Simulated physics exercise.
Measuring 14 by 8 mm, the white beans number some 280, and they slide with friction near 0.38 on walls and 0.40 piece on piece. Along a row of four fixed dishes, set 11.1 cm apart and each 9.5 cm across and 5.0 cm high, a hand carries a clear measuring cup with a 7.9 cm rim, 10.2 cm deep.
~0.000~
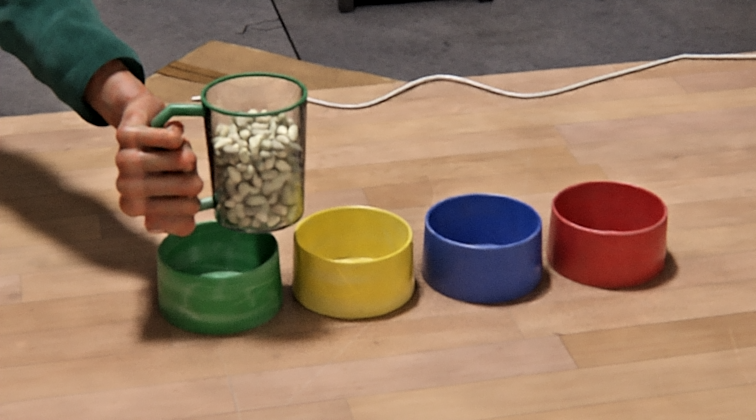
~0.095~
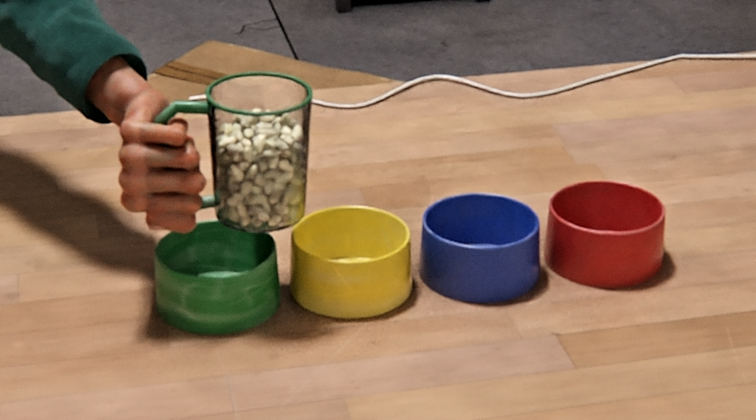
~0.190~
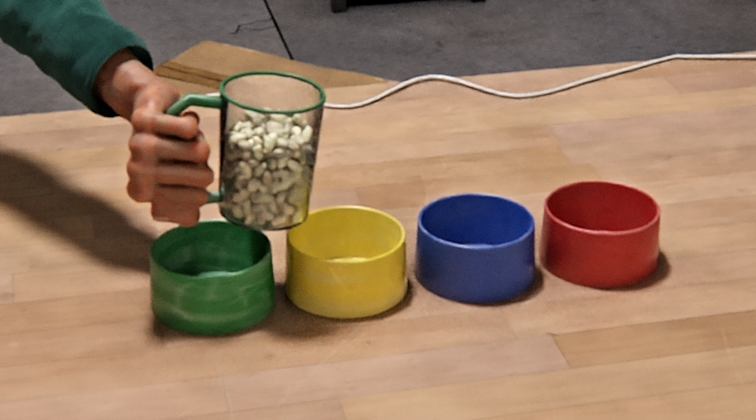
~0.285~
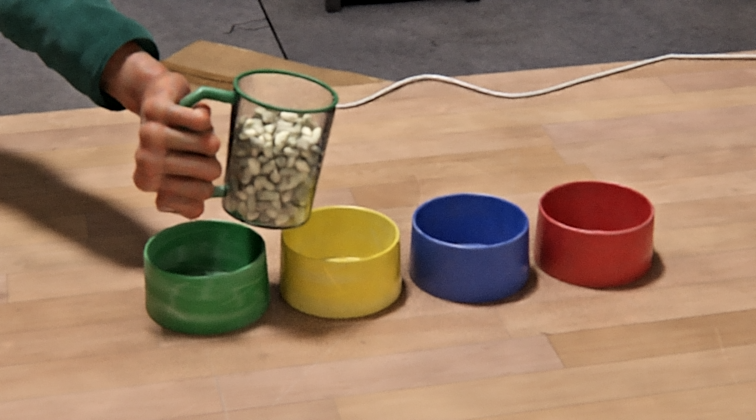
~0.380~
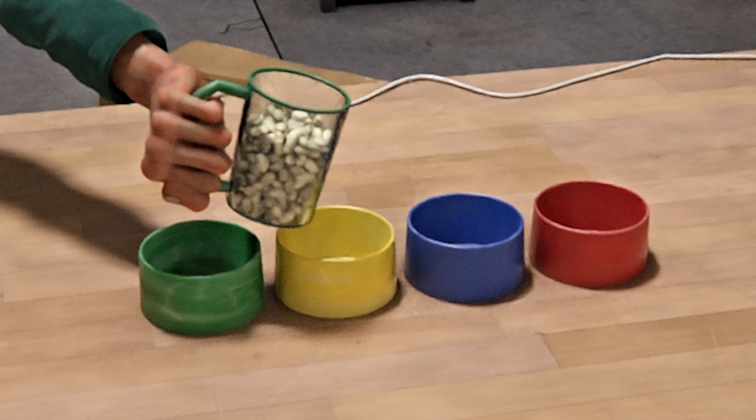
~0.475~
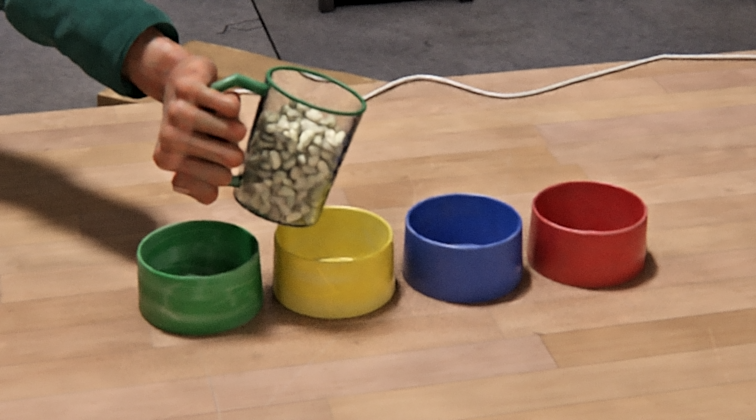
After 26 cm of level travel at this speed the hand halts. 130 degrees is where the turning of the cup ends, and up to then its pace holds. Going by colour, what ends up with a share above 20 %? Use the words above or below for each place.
Red dish: Above; blue dish: Below; green dish: Below; yellow dish: Below; counter: Below.
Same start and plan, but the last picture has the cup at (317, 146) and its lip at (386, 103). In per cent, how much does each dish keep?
Red 100, blue 0, green 0, yellow 0.
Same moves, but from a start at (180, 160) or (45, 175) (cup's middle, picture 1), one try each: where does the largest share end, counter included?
In the first try red collects the most, and in the second it's blue.
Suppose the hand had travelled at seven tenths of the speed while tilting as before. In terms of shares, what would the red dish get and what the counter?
Result - red dish: 40; counter: 50.
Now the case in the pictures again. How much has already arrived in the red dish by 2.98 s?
About 95 percent up to now.
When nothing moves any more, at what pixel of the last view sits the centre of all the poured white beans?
Centre at rest, approx.: (595, 227) px.
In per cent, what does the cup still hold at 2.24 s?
About 85 per cent.
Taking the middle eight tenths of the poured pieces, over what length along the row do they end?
About 6 cm.
Then, at 1.53 s, tilt 71 degrees; cup holds 100 %.
After 2.24 s, tilt 105 degrees; cup holds 85 %, red 15 %.
Then, at 2.98 s, tilt 130 degrees; cup holds 0 %, red 95 %.
In the end, at 3.3 s, red 95 %, blue 0 %, green 0 %, yellow 0 %, counter 5 %.
